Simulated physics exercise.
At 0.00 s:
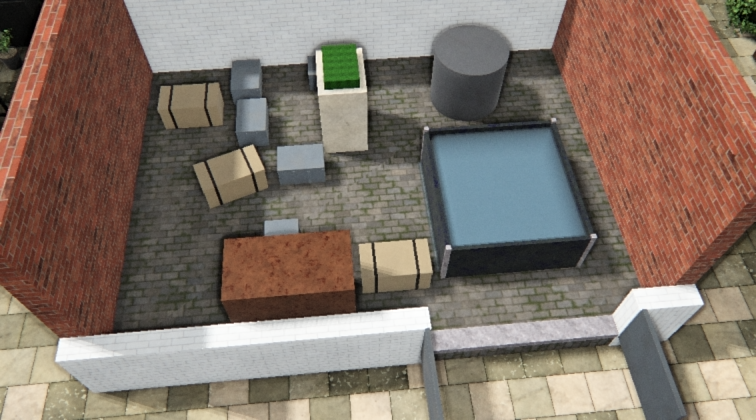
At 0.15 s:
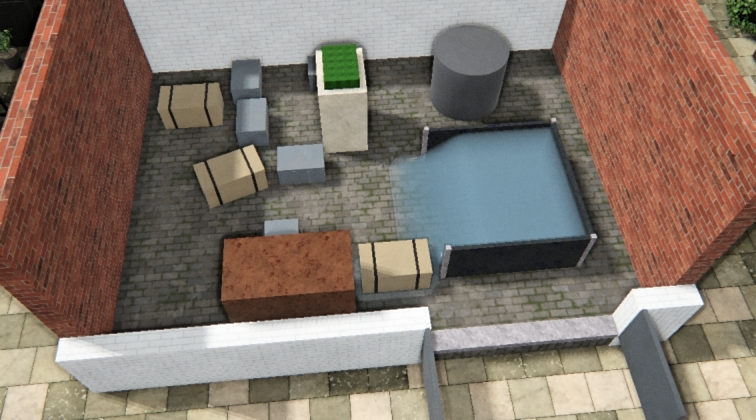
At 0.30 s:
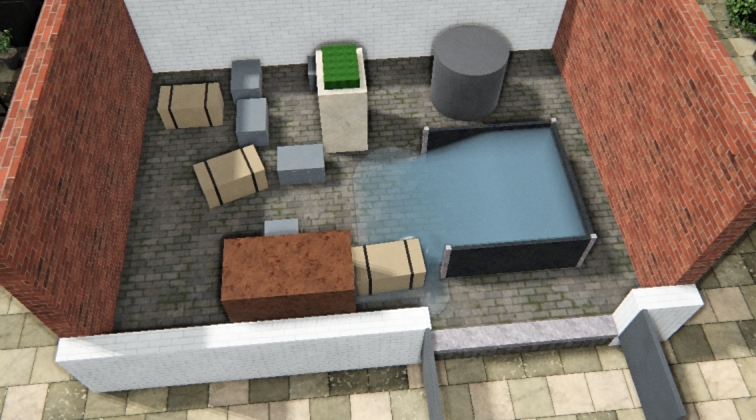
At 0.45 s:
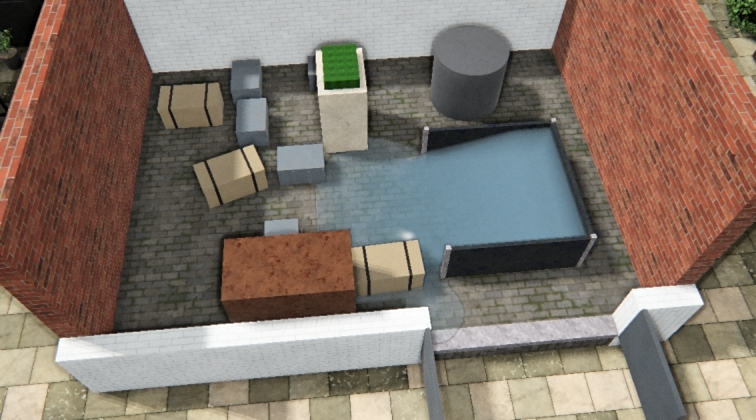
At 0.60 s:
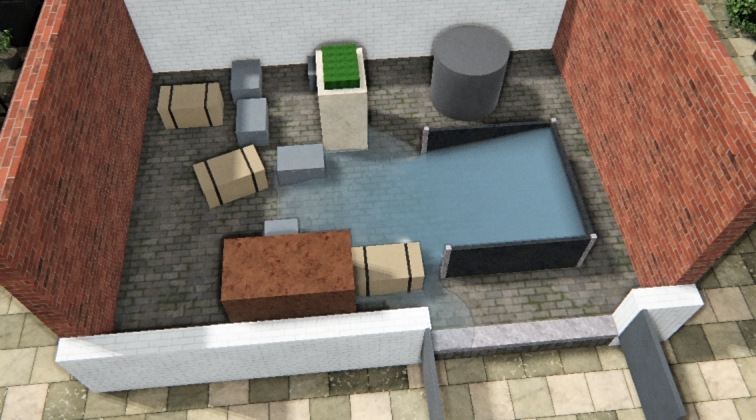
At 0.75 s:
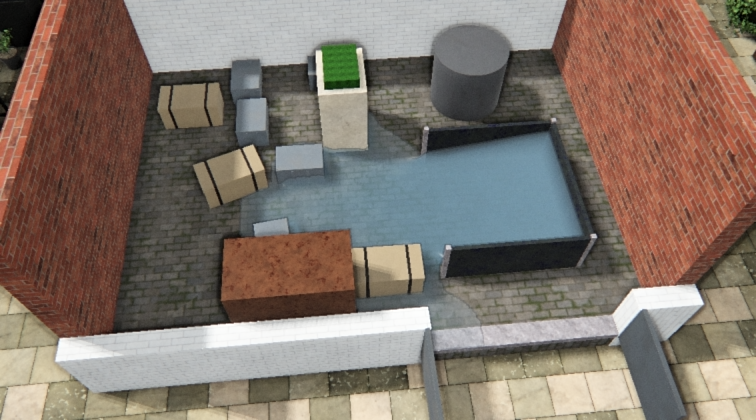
A big square tank in a walled yard lost its left side, and water poured out leftward across the paving, spreading around the boxes and nudging a strapped crate and a small grey box slightly.
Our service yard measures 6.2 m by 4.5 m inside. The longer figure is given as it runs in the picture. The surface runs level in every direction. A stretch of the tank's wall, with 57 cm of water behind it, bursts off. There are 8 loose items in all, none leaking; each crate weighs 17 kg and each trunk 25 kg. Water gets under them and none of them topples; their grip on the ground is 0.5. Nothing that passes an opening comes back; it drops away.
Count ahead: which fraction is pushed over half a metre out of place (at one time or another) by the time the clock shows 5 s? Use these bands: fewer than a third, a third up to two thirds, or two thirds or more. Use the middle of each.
It falls in two thirds or more.
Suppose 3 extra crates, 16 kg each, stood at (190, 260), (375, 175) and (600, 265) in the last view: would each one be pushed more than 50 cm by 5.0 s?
Order as listed: Beyond half a metre / beyond half a metre / inside half a metre.
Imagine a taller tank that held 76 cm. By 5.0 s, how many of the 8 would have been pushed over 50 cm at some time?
The count would be 8.
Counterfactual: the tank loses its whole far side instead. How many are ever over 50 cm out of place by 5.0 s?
The count would be 4.
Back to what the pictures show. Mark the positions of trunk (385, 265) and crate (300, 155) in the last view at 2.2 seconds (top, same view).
Estimated pixels: (434, 292) and (219, 129).
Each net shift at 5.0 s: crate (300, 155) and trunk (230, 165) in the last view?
In turn: 120 cm, 150 cm.
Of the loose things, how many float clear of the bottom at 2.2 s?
It comes to 3.
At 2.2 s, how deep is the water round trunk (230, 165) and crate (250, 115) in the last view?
First roughly 9 cm, second roughly 8 cm.
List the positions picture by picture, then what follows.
The first picture shows a trunk at (395, 258), on the bottom; a crate at (282, 241), on the bottom; water covers 2.7 m2; 0 of 8 have shifted.
The second picture shows a trunk at (395, 258), on the bottom; a crate at (282, 241) rests on the ground; water covers 3.5 m2; 0 of 8 have shifted.
The third picture shows a trunk at (388, 260) rests on the ground, 9 cm from its start; a crate at (282, 241) rests on the ground; 4.5 m2 under water; 1 of 8 have shifted.
The fourth picture shows a trunk at (387, 261), on the bottom, 10 cm from its start; a crate at (282, 241), on the bottom; 5.8 m2 under water; 1 of 8 have shifted.
The fifth picture shows a trunk at (387, 262) rests on the ground, 11 cm from its start; a crate at (281, 241), on the bottom; 6.9 m2 under water; 1 of 8 have shifted.
The sixth picture shows a trunk at (387, 263), on the bottom, 12 cm from its start; a crate at (273, 242), on the bottom, 10 cm from its start; 8.0 m2 under water; 2 of 8 have shifted.
After 1.1 s 1 of 8 are over 50 cm from their spots; 0 afloat.
After 2.2 s 4 of 8 are over 50 cm from their spots; 3 afloat.
After 3.5 s 5 of 8 are over 50 cm from their spots; 5 afloat.
After 5.0 s 7 of 8 are over 50 cm from their spots, and 7 have been at some point; 6 afloat.
